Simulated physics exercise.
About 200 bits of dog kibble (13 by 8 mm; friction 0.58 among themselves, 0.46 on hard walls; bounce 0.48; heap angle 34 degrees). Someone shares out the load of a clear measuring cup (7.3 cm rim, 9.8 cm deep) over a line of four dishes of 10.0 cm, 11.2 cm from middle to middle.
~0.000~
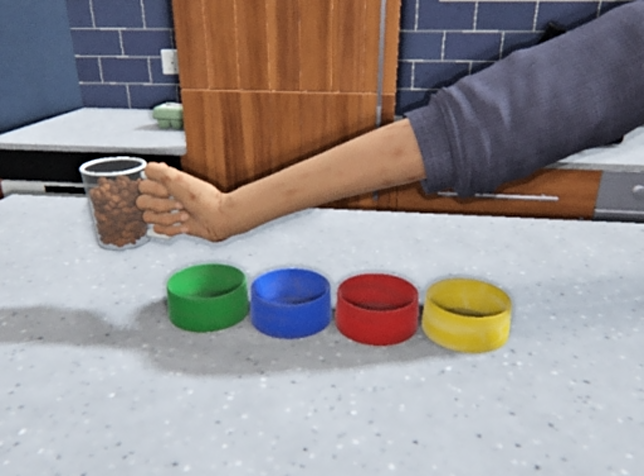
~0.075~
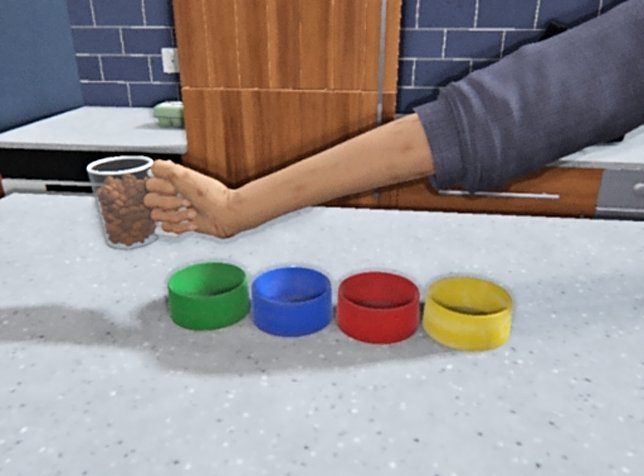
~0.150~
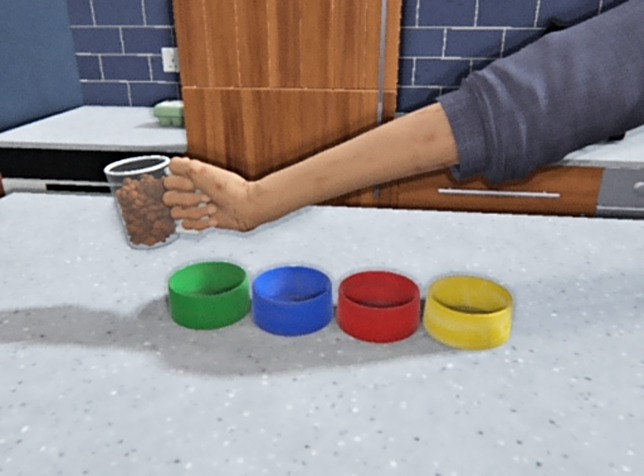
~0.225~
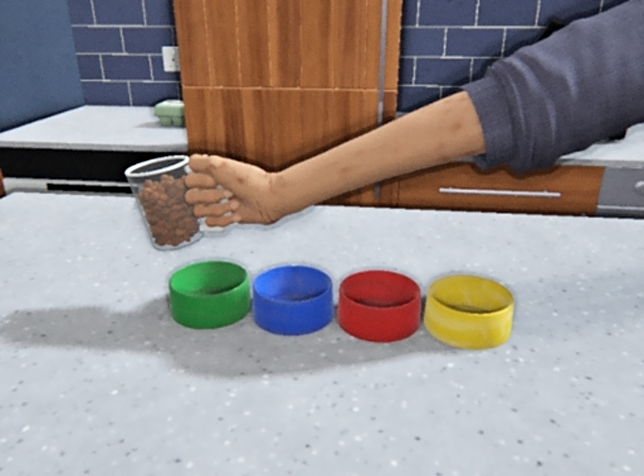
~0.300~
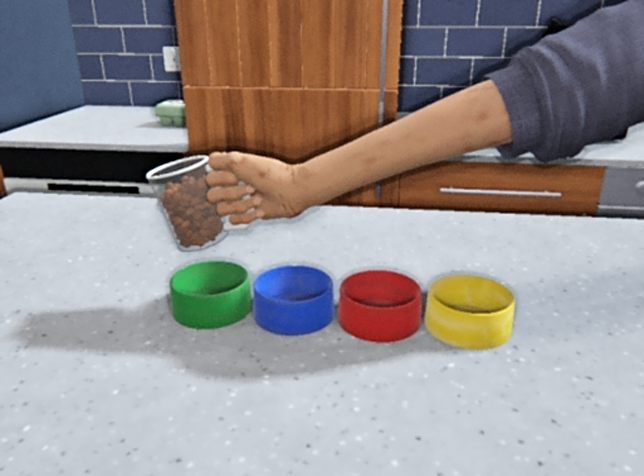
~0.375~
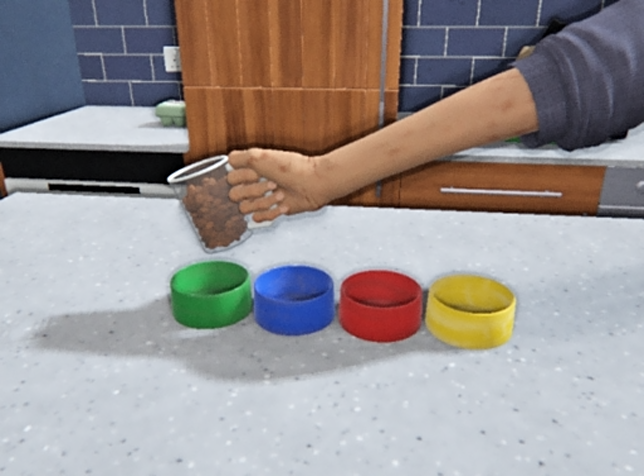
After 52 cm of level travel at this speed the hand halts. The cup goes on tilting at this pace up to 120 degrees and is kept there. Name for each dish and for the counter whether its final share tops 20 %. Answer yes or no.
Red: No, blue: No, green: No, yellow: Yes, counter: No.
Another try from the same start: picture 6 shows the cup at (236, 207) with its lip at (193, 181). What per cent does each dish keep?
Red 0, blue 0, green 0, yellow 100.
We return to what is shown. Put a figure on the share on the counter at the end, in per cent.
About 0 per cent.
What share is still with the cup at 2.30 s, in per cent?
Some 20 per cent of the load.
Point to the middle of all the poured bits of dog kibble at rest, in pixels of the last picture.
Near (475, 309).
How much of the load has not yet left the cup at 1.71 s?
Roughly 100 per cent.
After 1.18 s, tilt 66 degrees; cup holds 100 %.
Then, at 1.71 s, tilt 97 degrees; cup holds 100 %.
Then, at 2.30 s, tilt 120 degrees; cup holds 20 %, yellow 75 %.
At rest (3.1 s), red 0 %, blue 0 %, green 0 %, yellow 100 %, counter 0 %.
